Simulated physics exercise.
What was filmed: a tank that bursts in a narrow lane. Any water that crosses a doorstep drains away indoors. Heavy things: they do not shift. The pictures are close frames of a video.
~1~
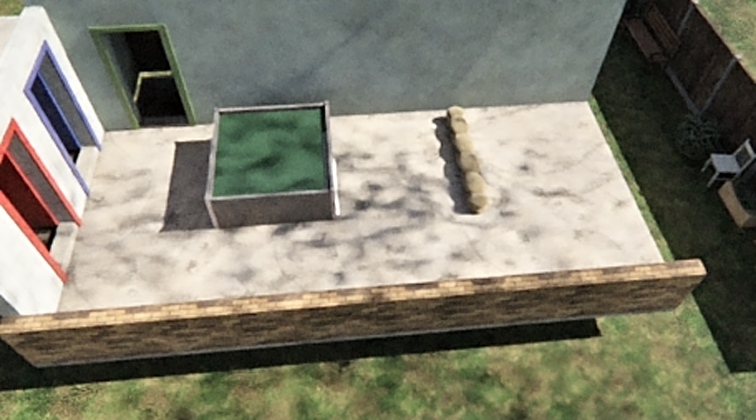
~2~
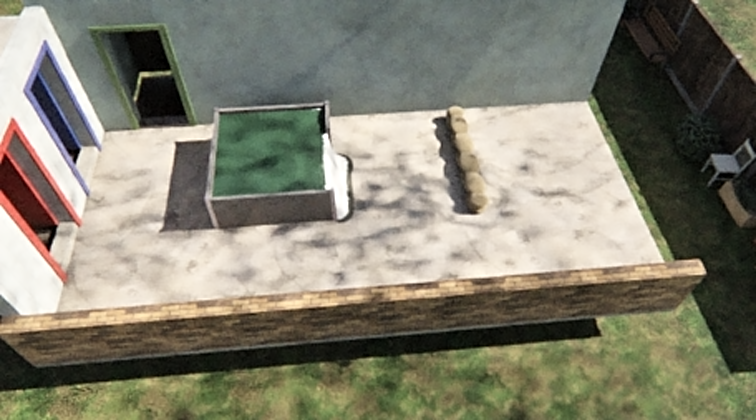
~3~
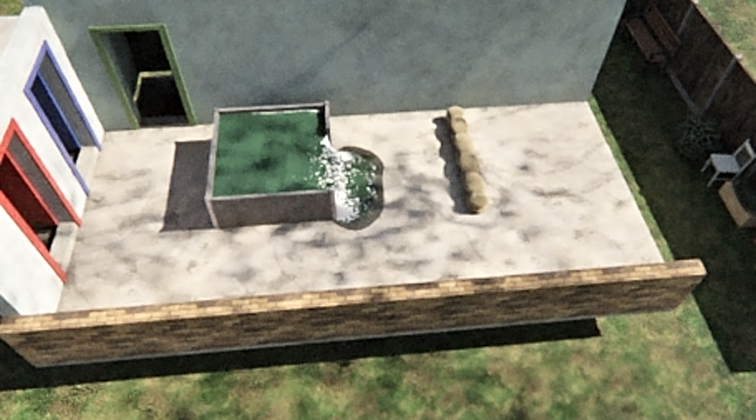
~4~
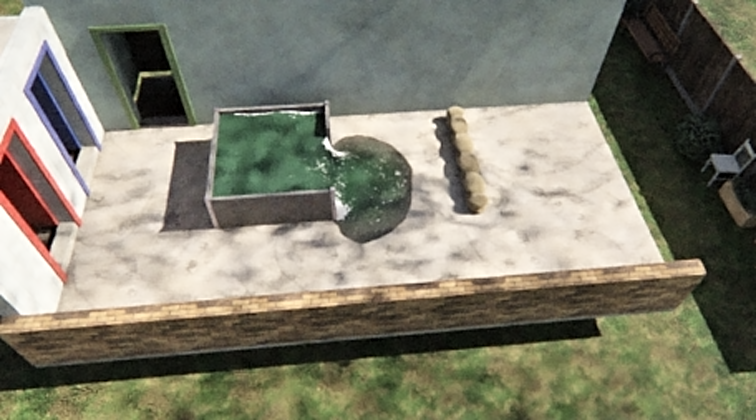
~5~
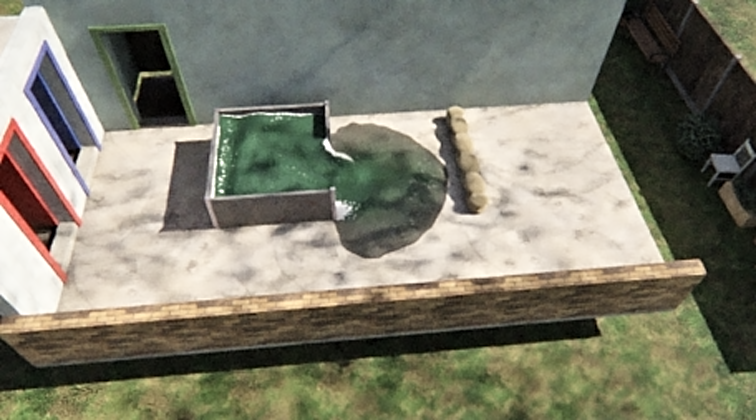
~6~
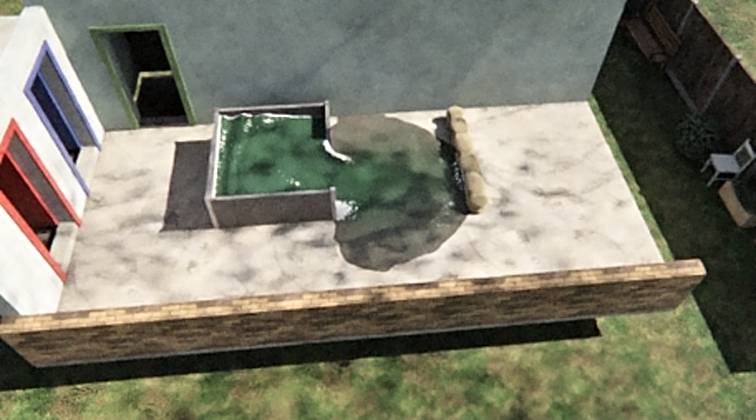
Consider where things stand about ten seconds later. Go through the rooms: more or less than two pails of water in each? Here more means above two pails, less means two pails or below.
Red door: Less; blue door: Less; green door: Less.
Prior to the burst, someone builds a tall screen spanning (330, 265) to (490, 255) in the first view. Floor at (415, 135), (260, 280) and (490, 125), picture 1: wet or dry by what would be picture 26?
The first is inundated, the second still bare and the third inundated.
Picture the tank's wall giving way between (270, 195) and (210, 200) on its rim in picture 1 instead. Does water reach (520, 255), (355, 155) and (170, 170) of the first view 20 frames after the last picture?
Submerged, bone-dry, submerged.
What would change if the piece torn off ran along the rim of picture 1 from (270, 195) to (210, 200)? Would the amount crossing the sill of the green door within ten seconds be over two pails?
Result for the green door: It ends up above.
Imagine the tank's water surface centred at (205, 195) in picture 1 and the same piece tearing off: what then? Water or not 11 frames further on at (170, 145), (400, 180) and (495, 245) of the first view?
My reading is missed by the flood first, hit by the flood next and hit by the flood last.
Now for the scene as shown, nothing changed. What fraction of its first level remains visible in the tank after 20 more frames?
It comes to some 30 percent.
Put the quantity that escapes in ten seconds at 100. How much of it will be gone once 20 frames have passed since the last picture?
Close to 20 per cent, I'd say.
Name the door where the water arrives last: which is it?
It would be the door marked red.
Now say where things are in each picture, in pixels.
The first picture shows the open tank at (272, 152) is whole and still.
In the second picture, the front is at (343, 217), out from the gap at (330, 177).
In the third picture, the front is at (369, 155), out from the gap at (330, 178).
In the fourth picture, water pours out at (330, 180) and has run to (405, 165).
In the fifth picture, water pours out at (330, 180) and has run to (440, 168).
In the sixth picture, water pours out at (330, 180) and has run to (467, 205).
A moment on, water covers 25 % of the floor; the red door not reached, the blue door not reached, the green door not reached.
Next, water covers 40 % of the floor; the red door not reached, the blue door not reached, the green door not reached.
Then, water covers 45 % of the floor; the red door not reached, the blue door not reached, the green door not reached.
Later, water covers 65 % of the floor; the red door not reached, the blue door wet at the sill, nothing in, the green door wet at the sill, nothing in.
In the end, water covers 90 % of the floor; the red door wet at the sill, nothing in, the blue door wet at the sill, nothing in, the green door wet at the sill, nothing in.
